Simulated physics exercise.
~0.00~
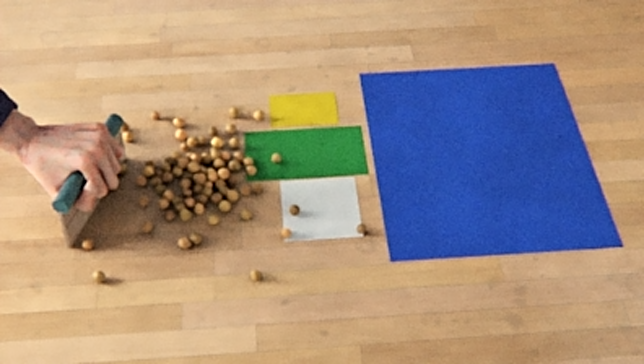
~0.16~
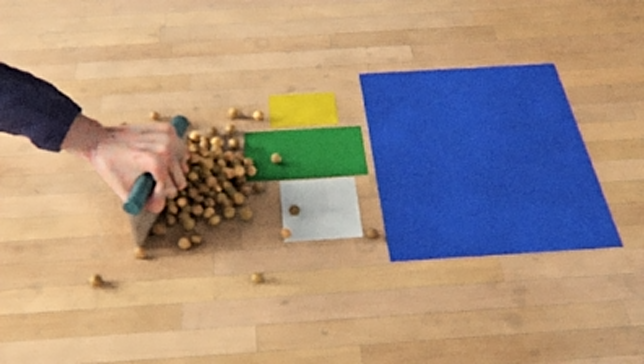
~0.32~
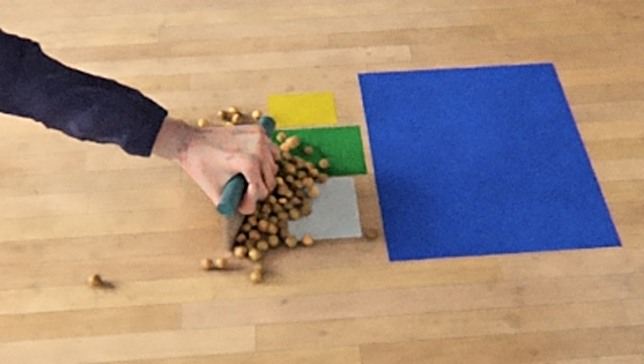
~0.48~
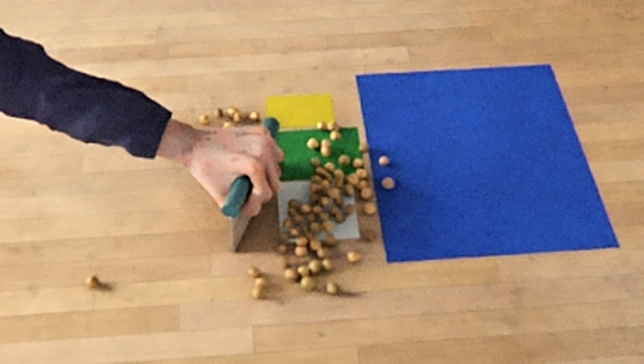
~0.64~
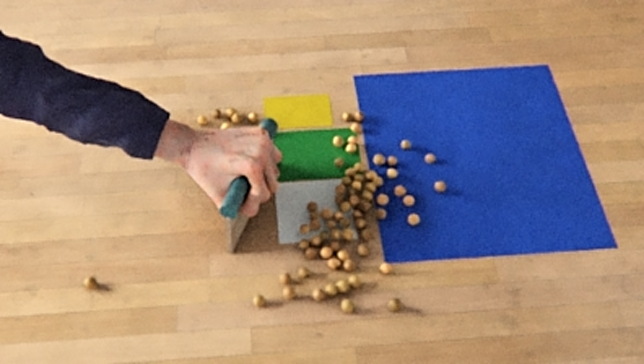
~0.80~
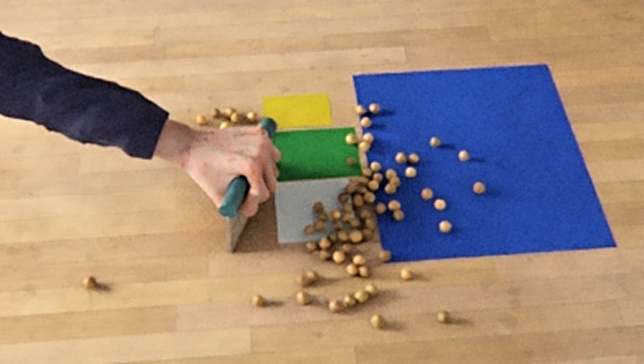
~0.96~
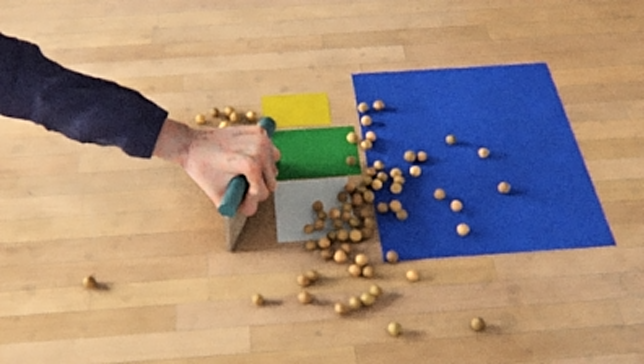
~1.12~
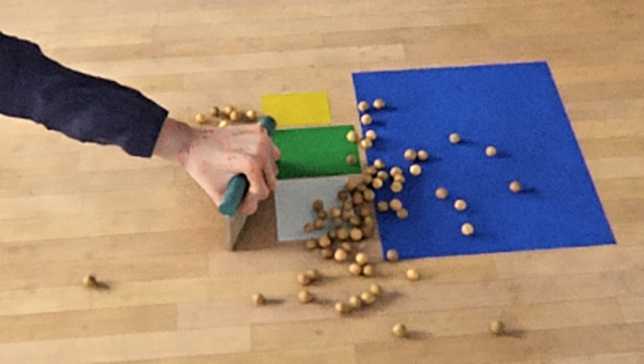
A hand in a dark sleeve pushed a pile of small wooden beads to the right with a scraper and then stopped, and the beads rolled on ahead, some scattering across the blue mat while others settled on the white and green mats and the wooden floor.
